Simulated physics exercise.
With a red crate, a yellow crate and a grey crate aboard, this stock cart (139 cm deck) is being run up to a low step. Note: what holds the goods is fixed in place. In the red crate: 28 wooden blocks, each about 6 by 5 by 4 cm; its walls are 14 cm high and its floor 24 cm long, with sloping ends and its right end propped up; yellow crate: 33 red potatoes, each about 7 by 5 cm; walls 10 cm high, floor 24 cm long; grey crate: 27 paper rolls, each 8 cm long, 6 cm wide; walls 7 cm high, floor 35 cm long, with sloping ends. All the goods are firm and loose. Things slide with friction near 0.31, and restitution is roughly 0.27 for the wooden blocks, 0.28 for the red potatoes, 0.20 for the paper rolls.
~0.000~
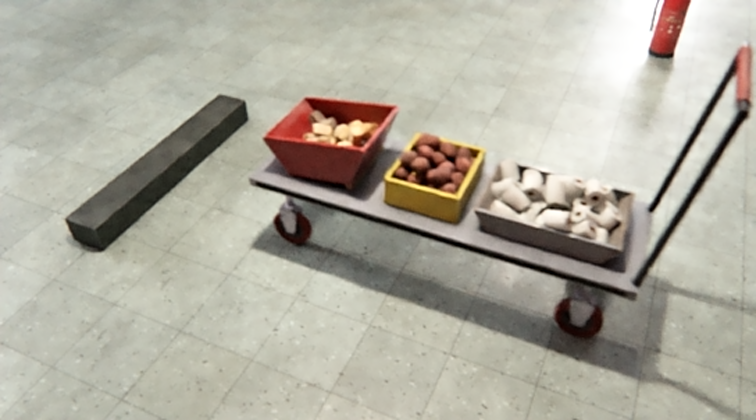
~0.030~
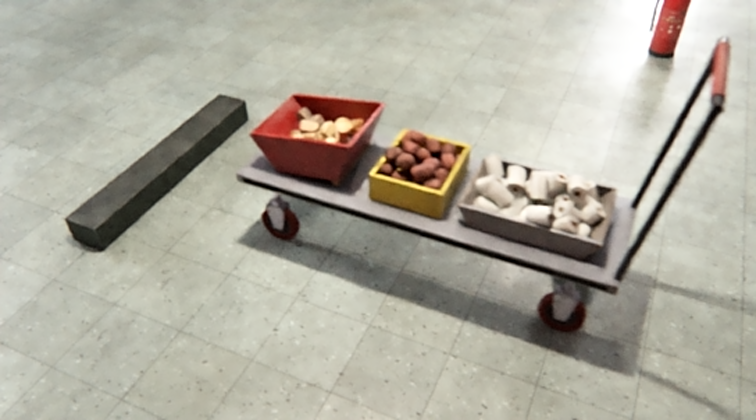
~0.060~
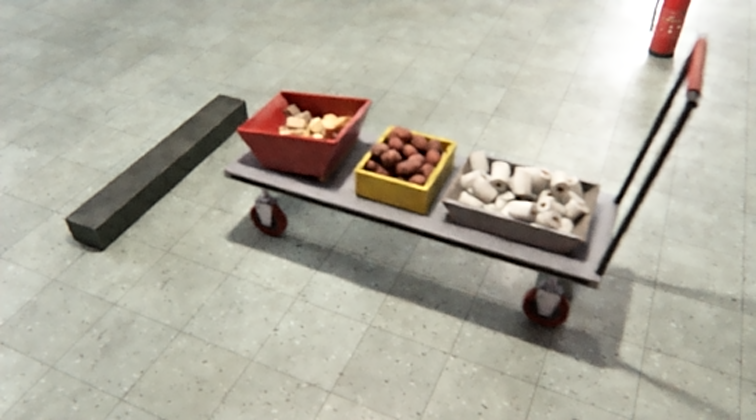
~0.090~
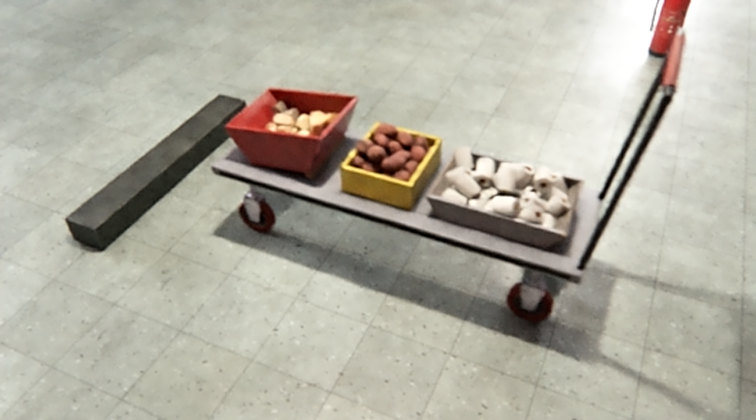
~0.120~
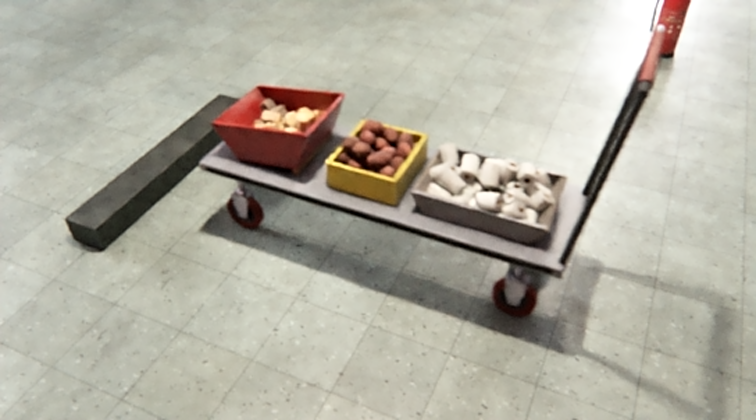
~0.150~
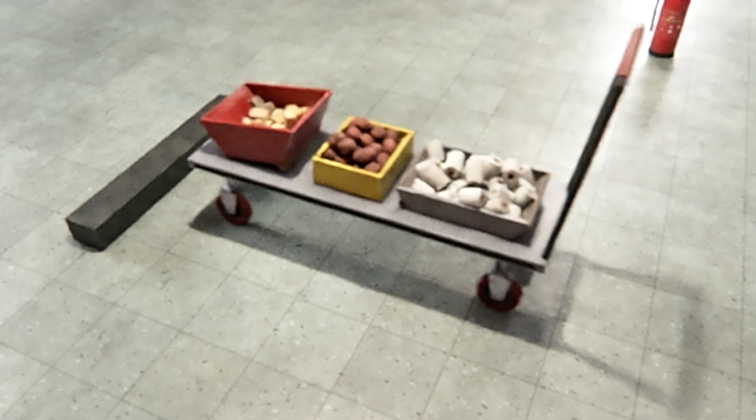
A stock cart carrying red, yellow and grey crates of goods rolls left across the floor.
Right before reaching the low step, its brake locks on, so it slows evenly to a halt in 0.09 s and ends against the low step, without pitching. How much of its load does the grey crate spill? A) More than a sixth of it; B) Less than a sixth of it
Option B: Less than a sixth of it.
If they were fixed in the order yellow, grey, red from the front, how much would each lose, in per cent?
With that order the red crate sheds 0 per cent of its load, the yellow crate 20 per cent, and the grey crate 0 per cent.
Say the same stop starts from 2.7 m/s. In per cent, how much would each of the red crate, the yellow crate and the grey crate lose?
In that case the red crate sheds 0 per cent of its load, the yellow crate 20 per cent, and the grey crate 30 per cent.
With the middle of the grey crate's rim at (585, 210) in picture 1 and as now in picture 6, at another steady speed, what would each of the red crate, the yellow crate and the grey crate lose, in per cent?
Red crate 0, yellow crate 20, grey crate 20 per cent.
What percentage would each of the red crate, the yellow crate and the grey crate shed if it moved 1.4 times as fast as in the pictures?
In that case red crate 0, yellow crate 20, grey crate 20 per cent.
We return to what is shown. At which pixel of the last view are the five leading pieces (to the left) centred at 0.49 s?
(183, 93).
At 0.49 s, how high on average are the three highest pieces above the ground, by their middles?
About 50 cm up, on average.
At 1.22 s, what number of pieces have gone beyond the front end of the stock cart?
Roughly 0 pieces.
After 0.27 s, it begins to slow.
After 0.37 s, the red crate has all 28, the yellow crate is down by 1 of 33 and the grey crate has all 27.
After 0.49 s, the red crate has all 28, the yellow crate is down by 3 of 33 and the grey crate is down by 1 of 27.
After 0.72 s, the red crate has all 28, the yellow crate is down by 4 of 33 and the grey crate is down by 1 of 27.
When it is over (at 1.22 s), the red crate has all 28, the yellow crate is down by 5 of 33 and the grey crate is down by 2 of 27. Asked share, 2 of 27, 7 per cent.
